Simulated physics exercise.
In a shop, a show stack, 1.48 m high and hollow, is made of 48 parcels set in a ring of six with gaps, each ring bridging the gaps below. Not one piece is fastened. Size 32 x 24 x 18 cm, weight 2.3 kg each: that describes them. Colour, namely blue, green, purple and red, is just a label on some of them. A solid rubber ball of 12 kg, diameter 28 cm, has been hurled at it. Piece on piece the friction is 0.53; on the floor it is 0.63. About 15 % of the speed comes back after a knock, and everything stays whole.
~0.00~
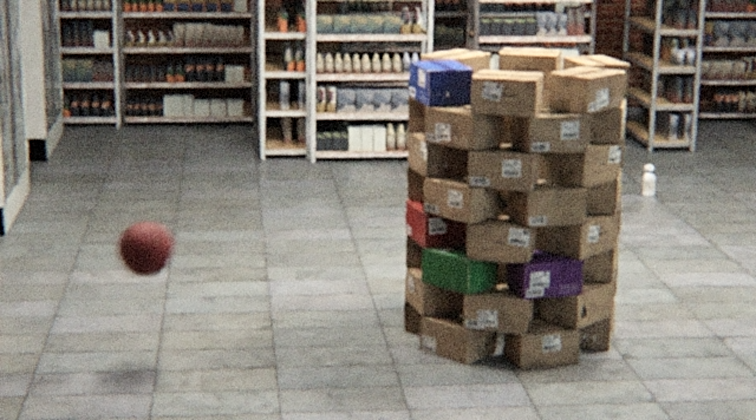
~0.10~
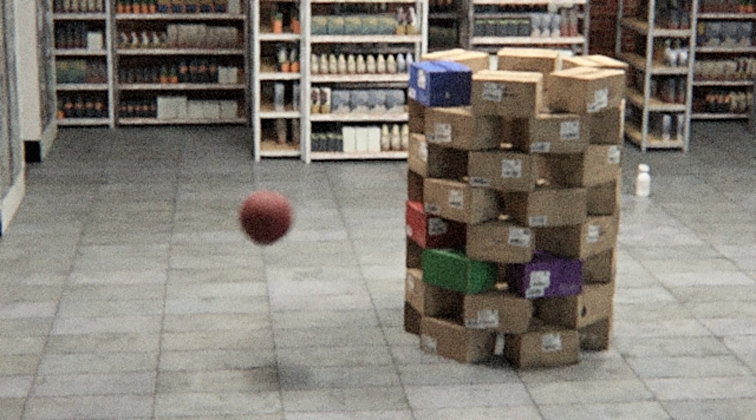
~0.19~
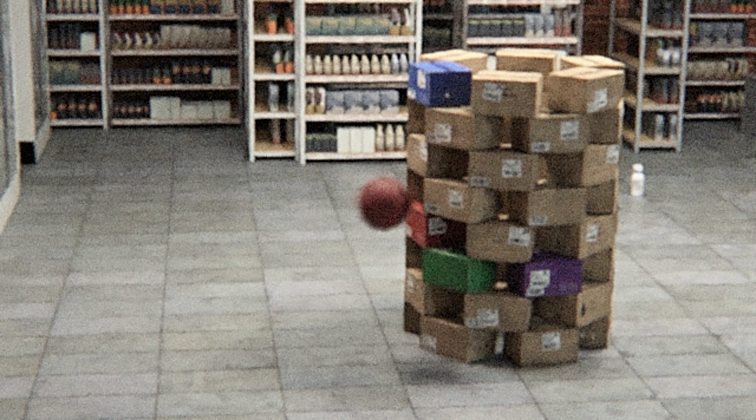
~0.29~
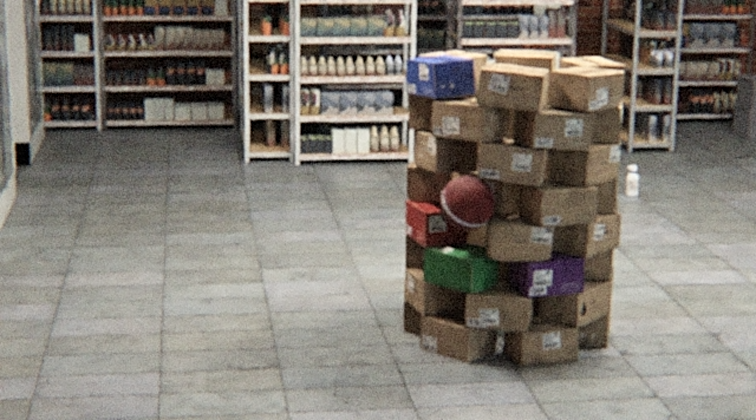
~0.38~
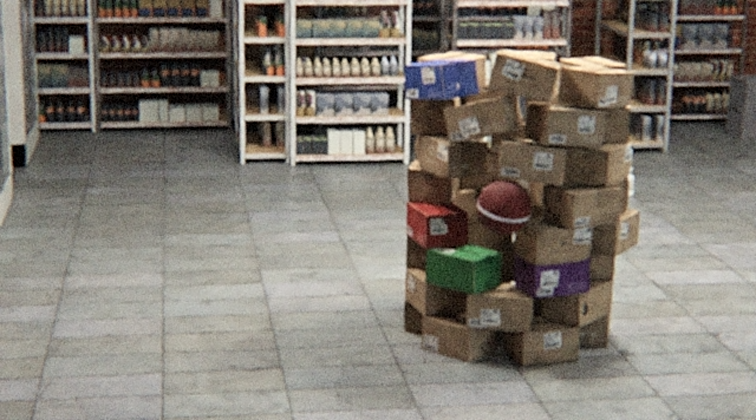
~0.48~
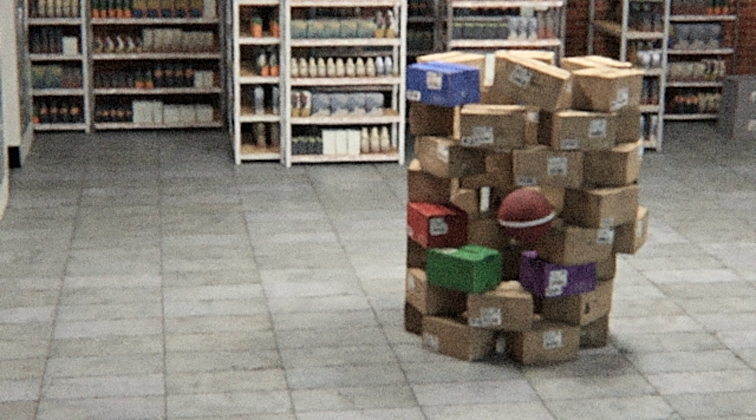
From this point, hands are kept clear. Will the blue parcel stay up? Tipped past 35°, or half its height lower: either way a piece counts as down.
No.
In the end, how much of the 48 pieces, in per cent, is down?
Estimate: Close to 35%.
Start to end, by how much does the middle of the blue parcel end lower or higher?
Its middle finishes around 120 cm lower.
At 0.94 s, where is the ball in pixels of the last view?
Look close to (552, 372).
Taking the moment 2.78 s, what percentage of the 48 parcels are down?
35 per cent.
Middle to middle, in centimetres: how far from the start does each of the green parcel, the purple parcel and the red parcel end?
Green 0, purple 50, red 0.
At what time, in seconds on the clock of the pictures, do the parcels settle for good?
Somewhere close to 4.0 s.
After 0.94 s, ball still moving; 5 of the 48 parcels down; blue parcel leaning 25°; purple parcel leaning 7°.
After 1.70 s, ball still moving; 9 of the 48 parcels down; blue parcel on its side; purple parcel on its side.
After 2.78 s, ball still moving; 16 of the 48 parcels down; blue parcel on its side; purple parcel on its side.
At rest (4.2 s), ball rolling away; 16 of the 48 parcels down; blue parcel on its side; purple parcel on its side; red parcel unmoved. As the last picture would show them, middles, blue parcel near (392, 322), purple parcel near (594, 349).
